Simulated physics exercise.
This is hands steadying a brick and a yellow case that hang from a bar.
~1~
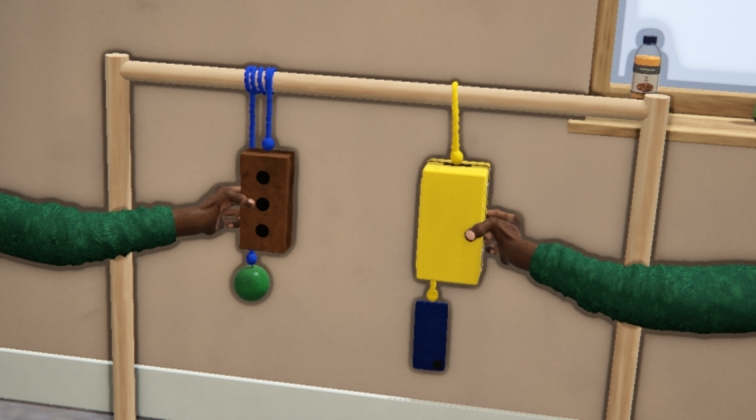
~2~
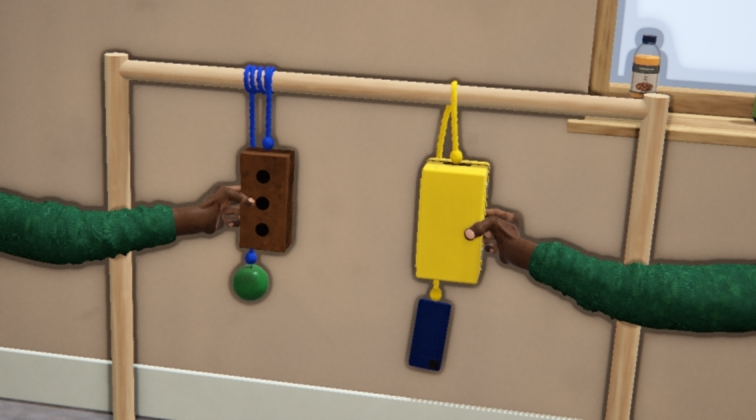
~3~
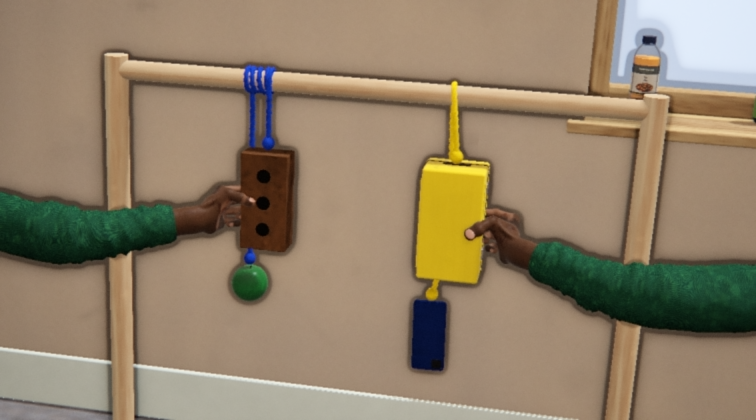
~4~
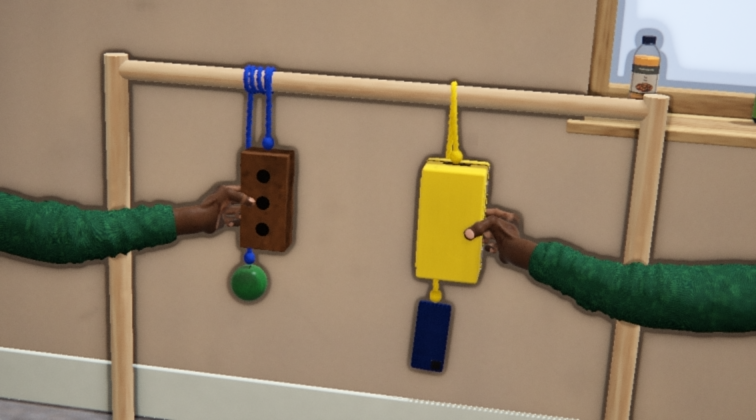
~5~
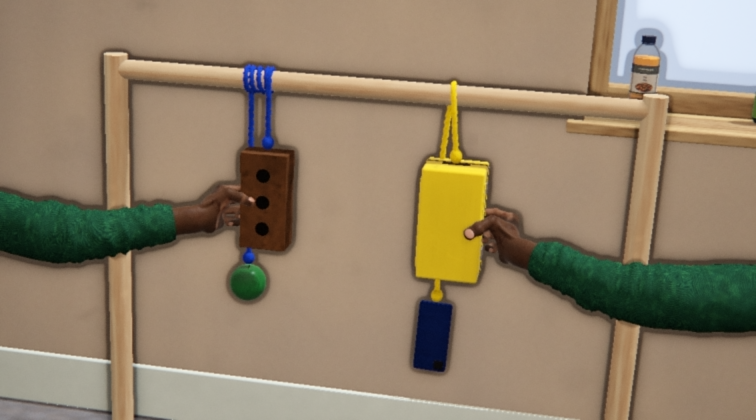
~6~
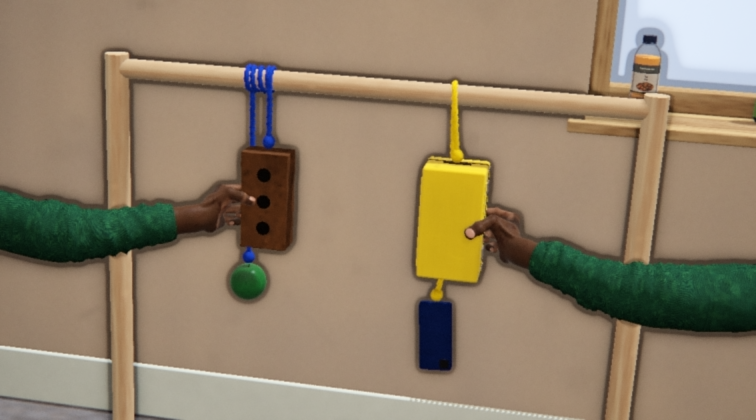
Against a plain tan wall, two green-sleeved arms steadied a brown brick and a yellow case hanging by ropes from a wooden bar, while the dark phone below the case swayed slightly.
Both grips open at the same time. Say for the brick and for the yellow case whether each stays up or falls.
Outcome: The brick remains aloft, the yellow case descends.
Then, 0.46 s later than the last view, brick in the air near (267, 194); yellow case on the floor.
Finally, brick in the air near (266, 194); yellow case on the floor. The brick is held and the yellow case pulls its rope through.
